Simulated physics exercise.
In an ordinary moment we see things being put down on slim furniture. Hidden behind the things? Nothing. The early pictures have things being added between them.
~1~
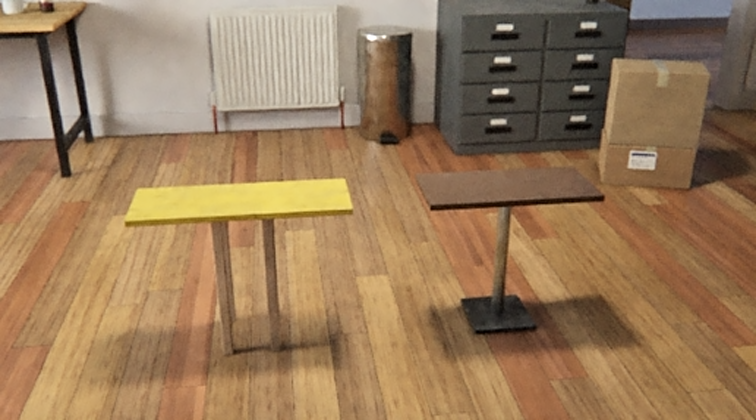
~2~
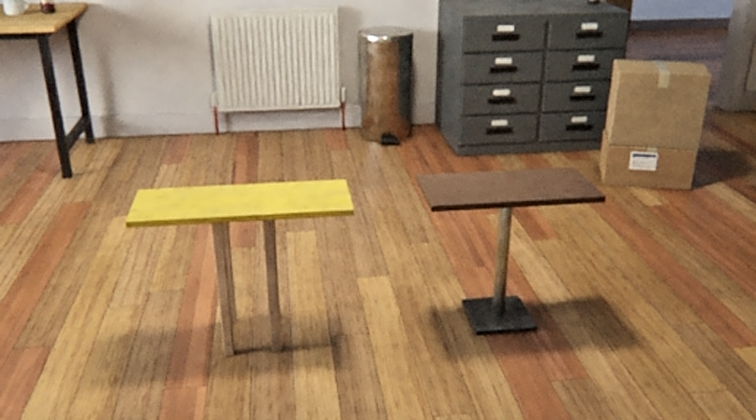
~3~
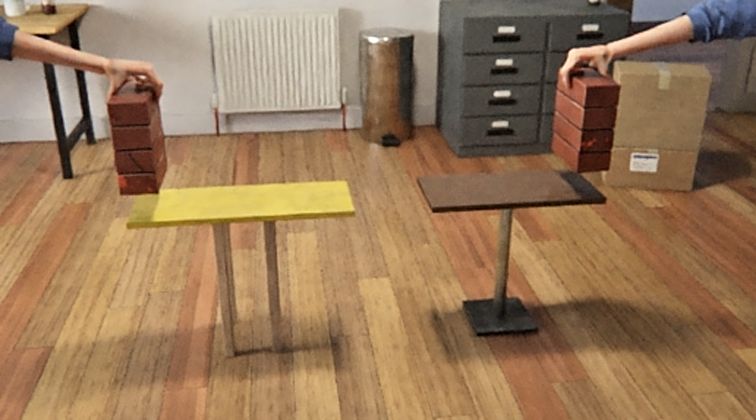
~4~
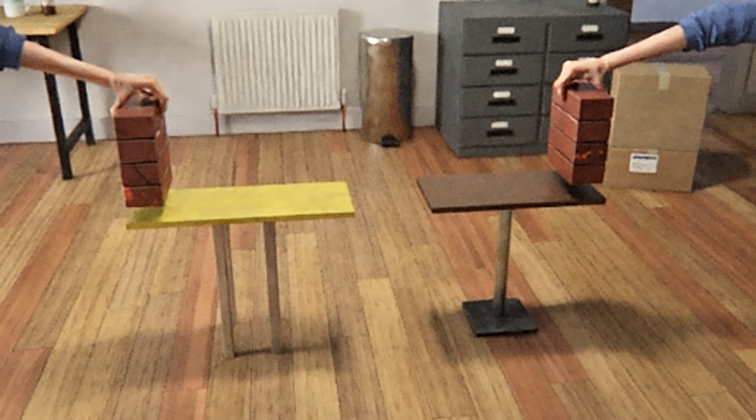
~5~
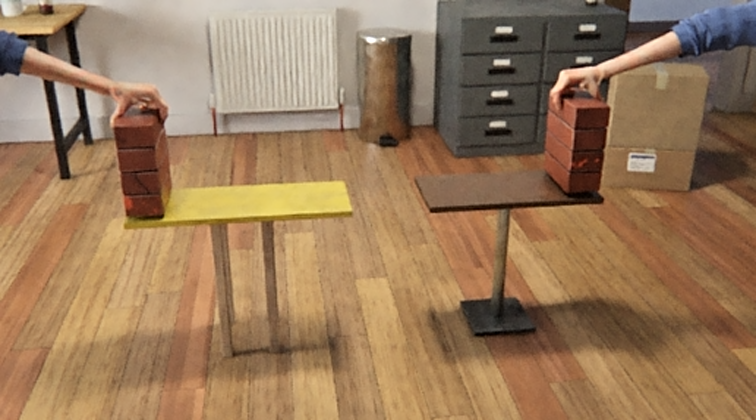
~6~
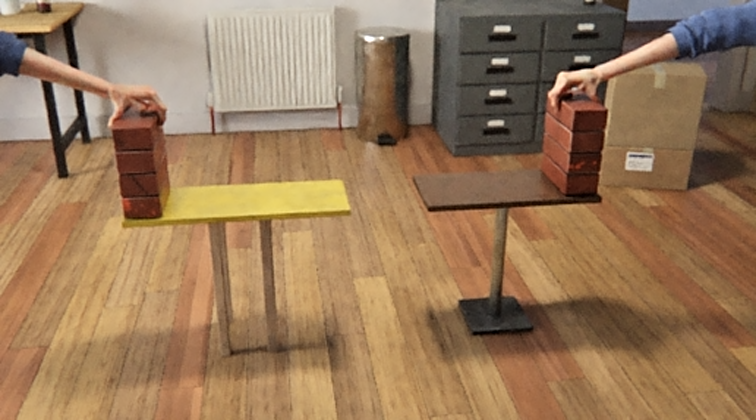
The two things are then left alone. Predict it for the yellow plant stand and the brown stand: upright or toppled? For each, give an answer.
Yellow plant stand - toppled; brown stand - toppled.
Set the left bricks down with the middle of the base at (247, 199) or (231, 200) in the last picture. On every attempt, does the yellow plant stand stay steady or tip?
Try 1: Stable; try 2: Stable.
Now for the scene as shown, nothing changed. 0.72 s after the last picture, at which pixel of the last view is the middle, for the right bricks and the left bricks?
The right bricks at (667, 227), the left bricks at (18, 328).
Then, 0.50 s later than the last frame, yellow plant stand tilted by 23° near (180, 207); brown stand tilted by 15° near (543, 184).
Then, 0.72 s later than the last frame, yellow plant stand tilted by 62° near (118, 261); brown stand tilted by 51° near (595, 210).
When it is over, the yellow plant stand overbalances, near (108, 264); the brown stand overbalances, near (619, 242).
